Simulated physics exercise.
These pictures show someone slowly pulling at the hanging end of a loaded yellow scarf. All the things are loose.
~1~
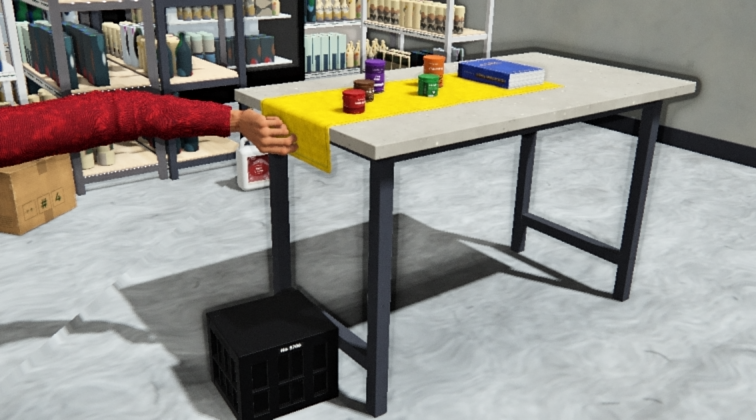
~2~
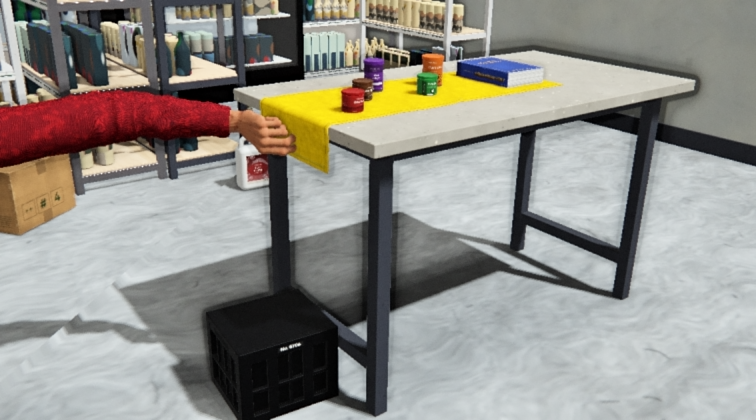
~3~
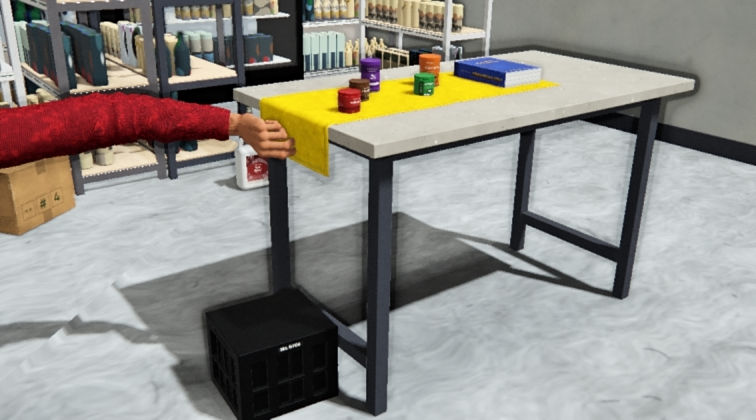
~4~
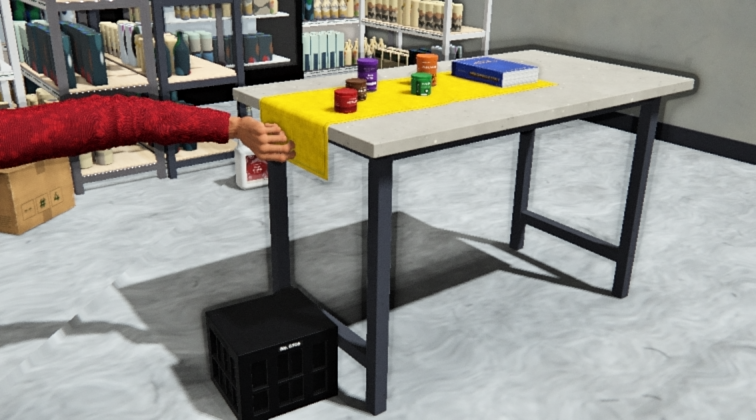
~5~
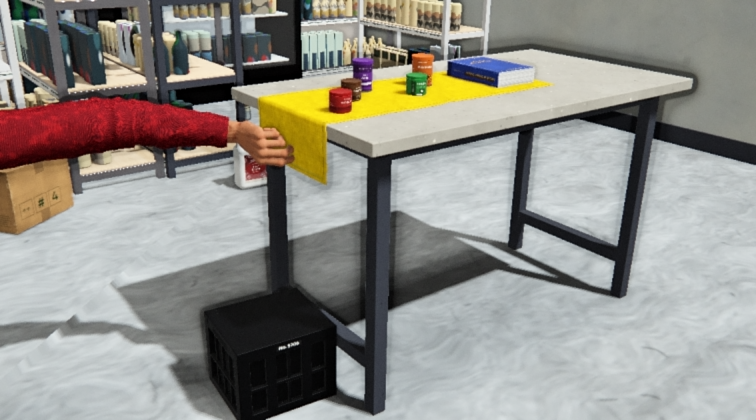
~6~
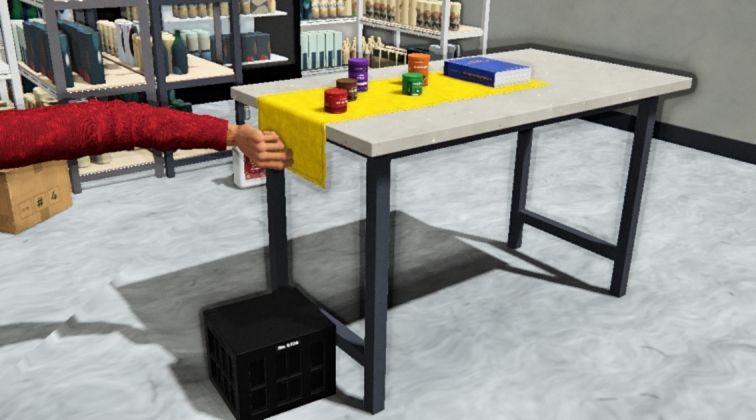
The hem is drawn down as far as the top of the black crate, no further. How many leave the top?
The table loses four.
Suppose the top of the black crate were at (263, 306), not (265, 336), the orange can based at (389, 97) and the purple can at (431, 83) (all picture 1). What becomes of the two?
The orange can falls; the purple can holds on.
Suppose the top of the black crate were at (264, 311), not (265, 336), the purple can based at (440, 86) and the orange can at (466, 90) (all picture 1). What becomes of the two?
The purple can remains up; the orange can remains up.
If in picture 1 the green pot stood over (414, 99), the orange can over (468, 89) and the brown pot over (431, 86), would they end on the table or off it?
The green pot comes down; the orange can holds on; the brown pot holds on.
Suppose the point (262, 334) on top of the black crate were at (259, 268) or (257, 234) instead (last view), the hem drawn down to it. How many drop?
Over the edge go 2 and 1.
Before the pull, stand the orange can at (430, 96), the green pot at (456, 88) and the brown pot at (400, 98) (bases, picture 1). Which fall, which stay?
The orange can comes down; the green pot does not fall; the brown pot falls.
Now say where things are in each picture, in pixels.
Hem (330, 173); red pot (354, 91); brown pot (364, 81); purple can (375, 61); green pot (429, 76); orange can (434, 57); top of the crate (265, 336), in the first picture.
Hem (328, 174); red pot (353, 90), in the second picture.
Hem (329, 177); brown pot (359, 80), in the third picture.
Hem (328, 180); purple can (368, 60); top of the crate (264, 335), in the fourth picture.
Hem (326, 185); green pot (417, 75), in the fifth picture.
Hem (325, 188); red pot (335, 91); brown pot (347, 80); purple can (358, 60); green pot (413, 75); orange can (419, 55), in the sixth picture.
Early on, hem near (290, 259); red pot and brown pot gone.
Midway, hem near (290, 298); red pot, brown pot and purple can gone.
Finally, hem on the crate; red pot, brown pot, purple can and green pot gone. The count of fallen things is four.
